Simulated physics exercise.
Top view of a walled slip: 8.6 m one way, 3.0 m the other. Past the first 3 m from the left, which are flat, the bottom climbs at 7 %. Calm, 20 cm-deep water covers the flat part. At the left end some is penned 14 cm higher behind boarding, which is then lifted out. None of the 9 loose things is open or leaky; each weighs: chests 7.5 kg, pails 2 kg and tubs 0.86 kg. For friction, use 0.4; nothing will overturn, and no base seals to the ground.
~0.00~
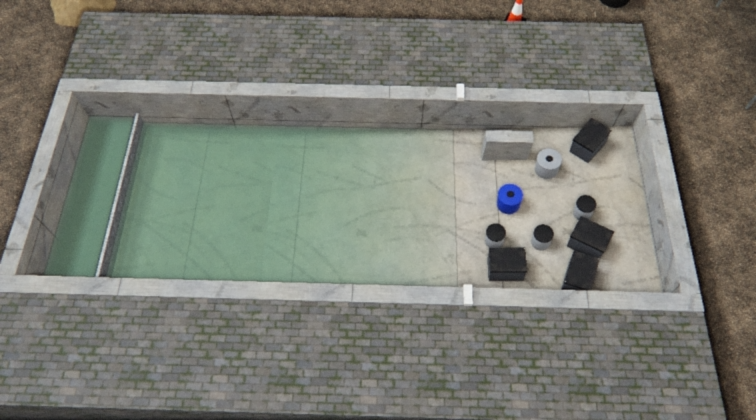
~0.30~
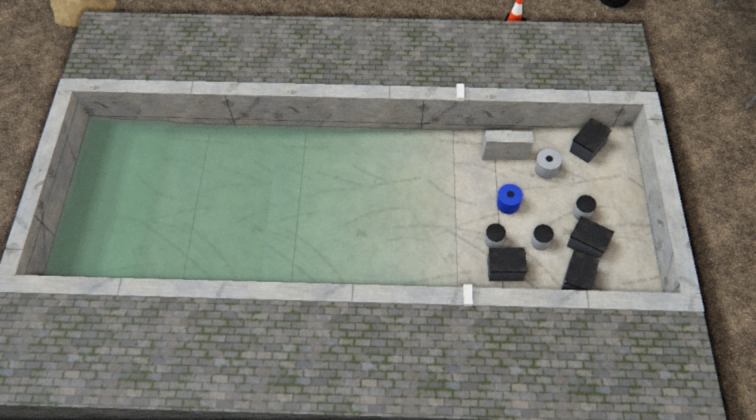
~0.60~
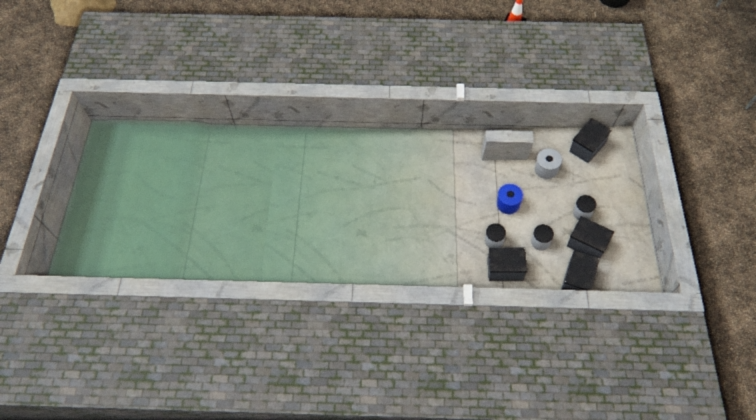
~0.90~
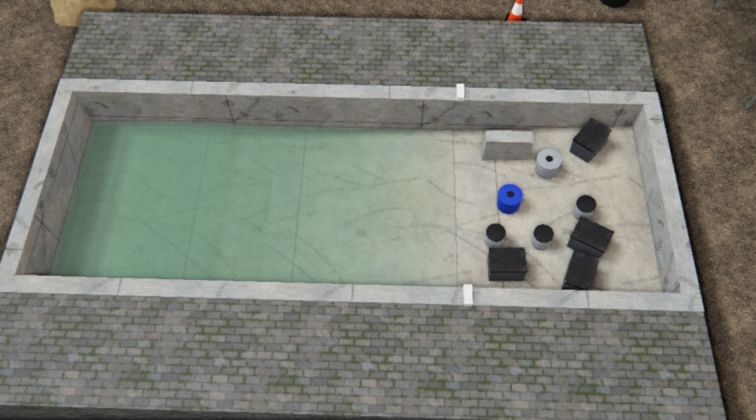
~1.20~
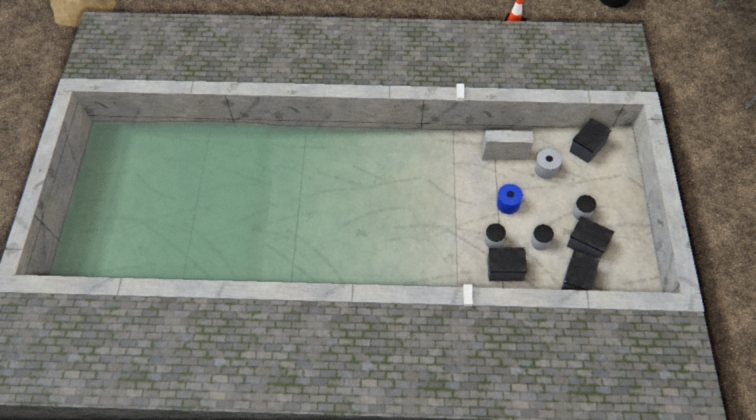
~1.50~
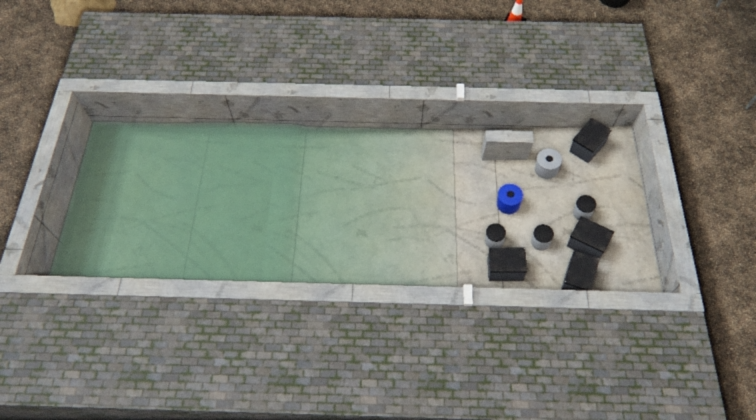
A walled basin holds shallow green water as its left barrier vanishes, while the objects at right stay still.
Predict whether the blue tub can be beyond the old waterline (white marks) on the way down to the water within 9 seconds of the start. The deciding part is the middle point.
Lab note: Blue tub beyond the line.
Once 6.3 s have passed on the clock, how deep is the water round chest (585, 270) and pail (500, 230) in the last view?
Some 1 cm at the first, some 3 cm at the second.
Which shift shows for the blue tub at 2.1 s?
Some 0 cm from the start.
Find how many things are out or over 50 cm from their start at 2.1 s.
Tally at that time: 0.
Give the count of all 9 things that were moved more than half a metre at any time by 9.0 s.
2 in all.
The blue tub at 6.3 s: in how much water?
I'd say around 2 cm.
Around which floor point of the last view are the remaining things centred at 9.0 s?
Around (518, 223).
After 2.1 s the blue tub is near (512, 194), 0.0 m from its start, aground; 0 of 9 are over the mark; 0 afloat.
After 4.0 s the blue tub is near (528, 194), 0.2 m from its start, aground; 0 of 9 are over the mark; 0 afloat.
After 6.3 s the blue tub is near (549, 184), 0.6 m from its start, afloat; 0 of 9 are over the mark; 2 afloat.
After 9.0 s the blue tub is near (387, 188), 1.8 m from its start, afloat; 2 of 9 are over the mark; 2 afloat.
